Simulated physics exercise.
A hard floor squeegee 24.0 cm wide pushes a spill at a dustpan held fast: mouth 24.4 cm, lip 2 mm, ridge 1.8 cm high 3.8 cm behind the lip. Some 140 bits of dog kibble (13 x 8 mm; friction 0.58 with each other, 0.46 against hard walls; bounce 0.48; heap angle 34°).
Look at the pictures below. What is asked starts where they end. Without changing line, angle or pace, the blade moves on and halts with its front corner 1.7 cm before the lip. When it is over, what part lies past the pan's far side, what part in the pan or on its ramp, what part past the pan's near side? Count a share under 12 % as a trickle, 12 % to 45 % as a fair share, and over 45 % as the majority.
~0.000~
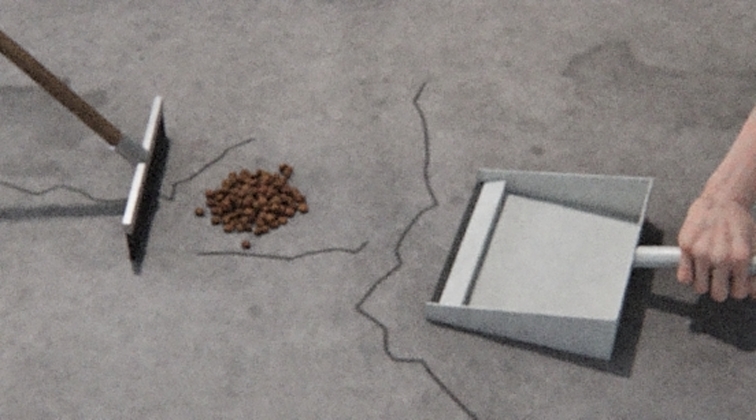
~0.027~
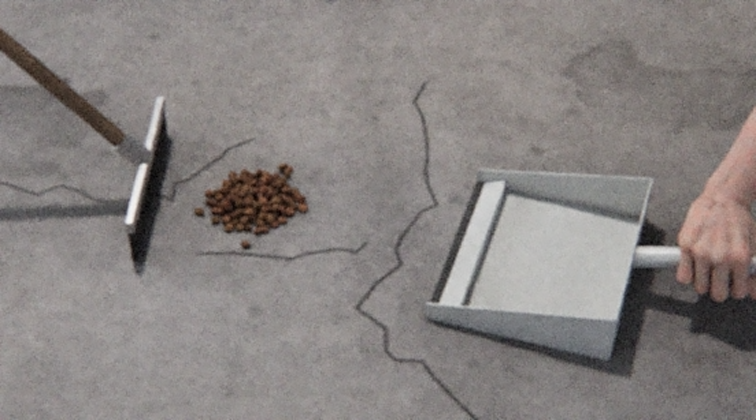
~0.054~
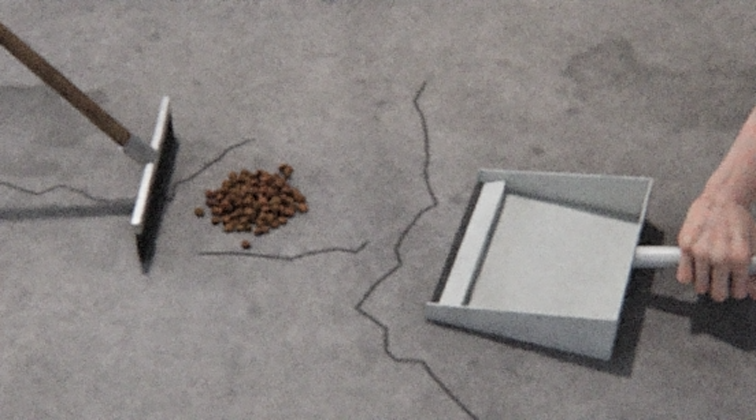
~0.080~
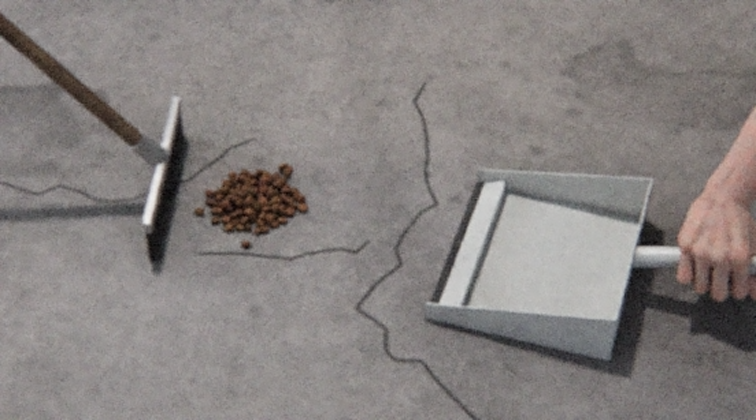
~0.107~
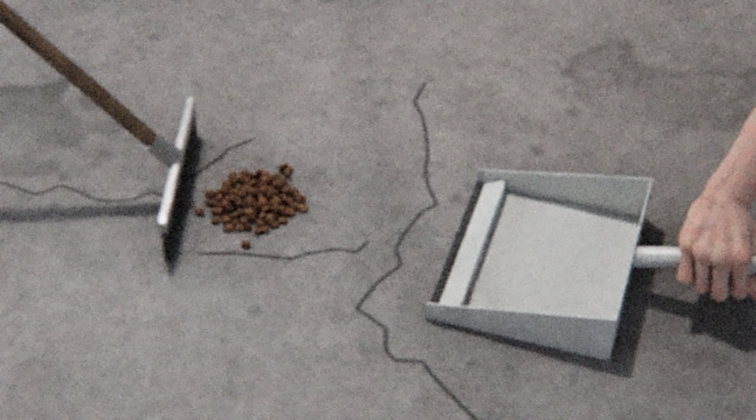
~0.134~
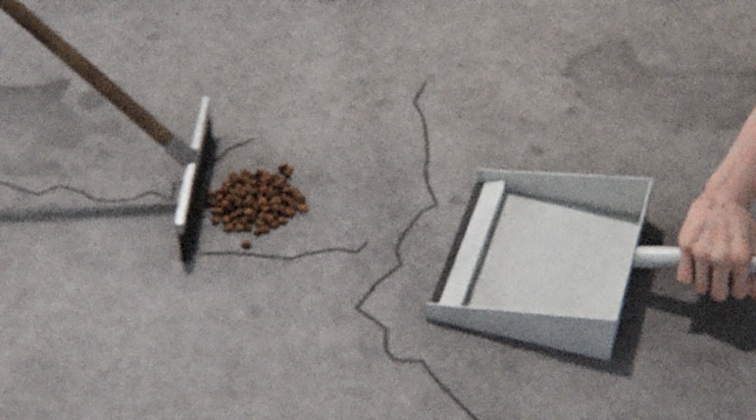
Far side: A fair share. Pan: A fair share. Near side: A trickle.
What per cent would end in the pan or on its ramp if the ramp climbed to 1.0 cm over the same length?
Then about 20 per cent.
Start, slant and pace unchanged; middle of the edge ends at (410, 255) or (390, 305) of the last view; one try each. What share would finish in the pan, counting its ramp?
Some 5 per cent on the first try, 0 per cent on the second.
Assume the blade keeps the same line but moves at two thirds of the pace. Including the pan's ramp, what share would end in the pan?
It would come to roughly 10 percent.
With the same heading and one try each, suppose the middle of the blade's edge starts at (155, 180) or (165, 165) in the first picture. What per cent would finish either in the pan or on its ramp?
The two tries give about 20 % and about 15 %.
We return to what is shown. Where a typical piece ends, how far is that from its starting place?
The figure is about 26 cm.
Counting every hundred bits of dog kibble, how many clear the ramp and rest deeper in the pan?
Roughly 0 in a hundred.
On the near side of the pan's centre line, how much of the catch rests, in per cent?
Roughly 10 percent.
After 0.34 s, middle of the blade 19 cm from the lip; 0 % over the lip, far side 0 %, near side 0 %.
Then, at 0.48 s, middle of the blade 9 cm from the lip; 0 % over the lip, far side 5 %, near side 0 %.
After 0.74 s, middle of the blade 5 cm from the lip; 20 % over the lip, far side 20 %, near side 0 %.
In the end, at 1.2 s, far side 20 %, pan 15 %, near side 0 %, in front of the lip or behind the blade 65 %.
